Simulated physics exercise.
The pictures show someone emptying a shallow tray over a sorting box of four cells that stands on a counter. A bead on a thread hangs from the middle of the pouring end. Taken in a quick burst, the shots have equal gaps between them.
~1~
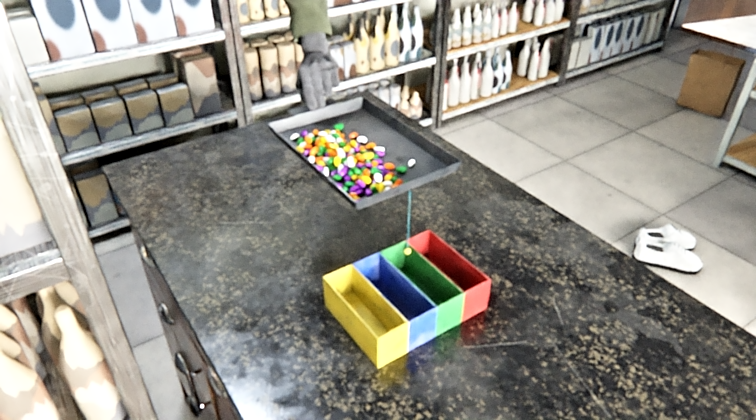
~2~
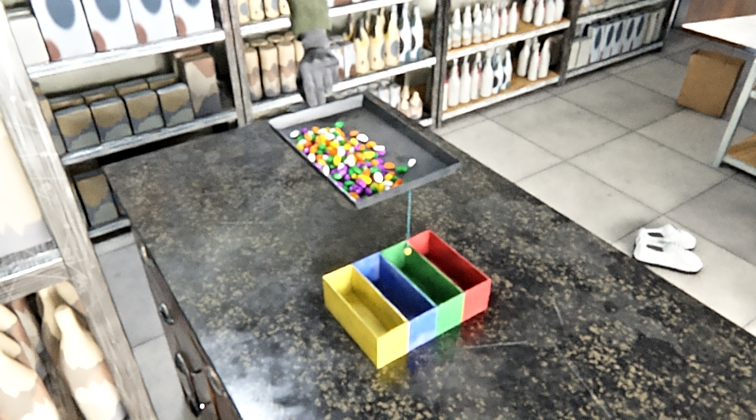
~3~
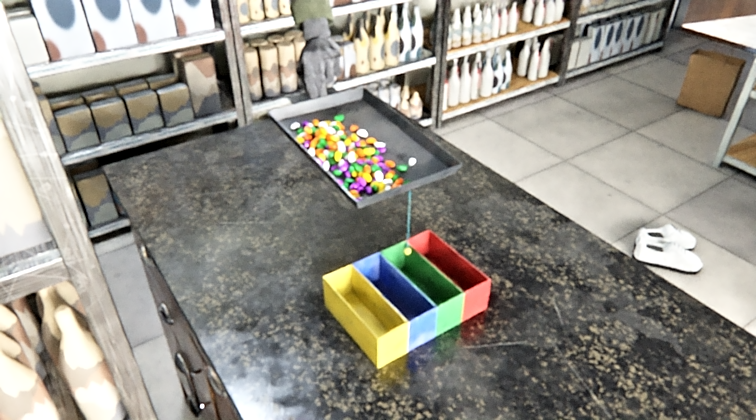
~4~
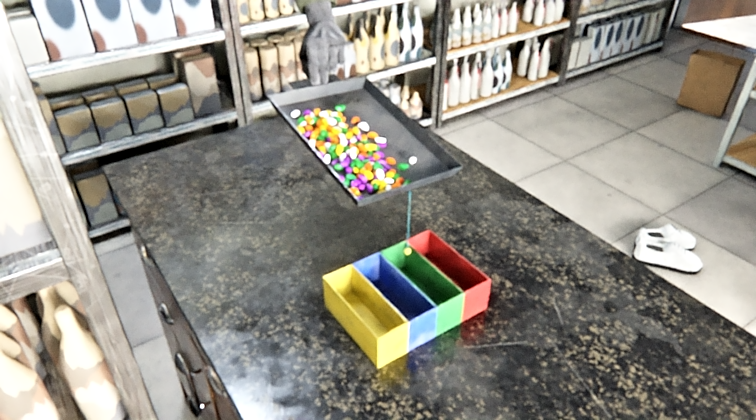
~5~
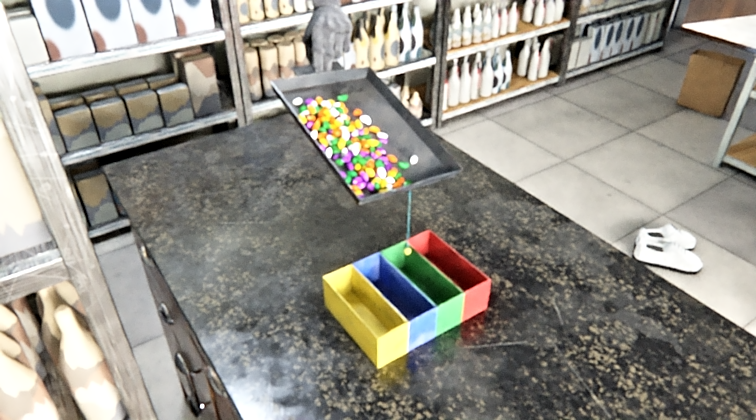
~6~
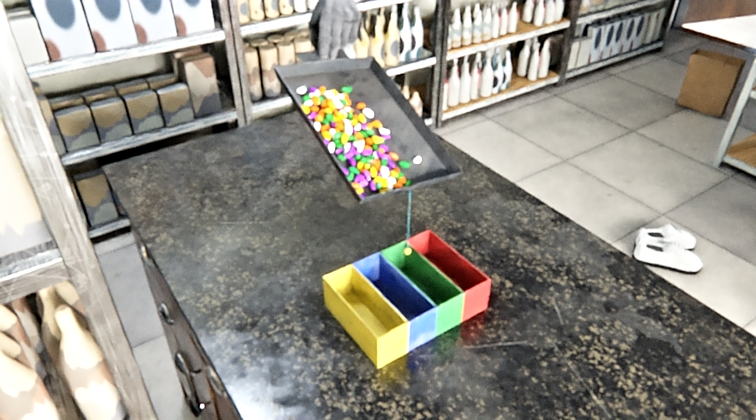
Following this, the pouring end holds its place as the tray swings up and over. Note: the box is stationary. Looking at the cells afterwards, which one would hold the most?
The red cell would hold the most.
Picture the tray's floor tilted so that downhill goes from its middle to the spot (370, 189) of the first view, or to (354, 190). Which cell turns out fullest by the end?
Yellow, then that yellow cell.
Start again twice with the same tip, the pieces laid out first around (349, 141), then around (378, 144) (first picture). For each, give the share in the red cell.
From the first start you get 40 in a hundred, from the second 30 in a hundred.
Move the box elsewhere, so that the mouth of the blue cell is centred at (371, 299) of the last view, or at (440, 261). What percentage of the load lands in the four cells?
Near 20 % and 100 %.
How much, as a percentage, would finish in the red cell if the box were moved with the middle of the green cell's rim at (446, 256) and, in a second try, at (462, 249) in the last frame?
I'd expect some 40 percent, and then some 10 percent.
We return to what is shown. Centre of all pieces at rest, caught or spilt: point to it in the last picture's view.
(465, 289).
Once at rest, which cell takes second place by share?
The cell in second spot is that green cell.
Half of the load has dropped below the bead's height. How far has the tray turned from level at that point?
Approx. 95° from level.
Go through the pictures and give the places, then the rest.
In the first frame, corners of the pouring end near (357, 199) and (456, 161), level; middle of the load near (347, 162), jelly beans; bead on its thread near (407, 251); yellow cell near (393, 342); blue cell near (422, 327); green cell near (450, 312); red cell near (476, 298).
In the second frame, corners of the pouring end near (357, 198) and (456, 161), level; middle of the load near (347, 161).
In the third frame, corners of the pouring end near (358, 197) and (457, 163), tipped barely, lowest at the right corner; middle of the load near (347, 157).
In the fourth frame, corners of the pouring end near (360, 196) and (457, 165), tipped a little, lowest at the right corner; middle of the load near (348, 150).
In the fifth frame, corners of the pouring end near (361, 195) and (458, 167), tipped clearly, lowest at the right corner; middle of the load near (350, 144).
In the sixth frame, corners of the pouring end near (363, 194) and (458, 170), tipped clearly, lowest at the right corner; middle of the load near (352, 139), a little on the move; yellow cell near (393, 342); blue cell near (422, 327); green cell near (450, 312); red cell near (476, 298).
Shortly afterwards, tray tipped steeply; the bulk on the tray; a little falling or outside the box.
Next, tray tipped past a quarter turn; only a few on the tray; near a quarter in the red cell; a little in the green cell; only a few in the blue cell; near half falling or outside the box.
Some moments later, tray tipped past a quarter turn; near a third in the red cell; near a quarter in the green cell; only a few in the blue cell; near half falling or outside the box.
In the end, tray tipped past a quarter turn; near a third in the red cell; near a quarter in the green cell; only a few in the blue cell; none at all in the yellow cell; near half outside the box.
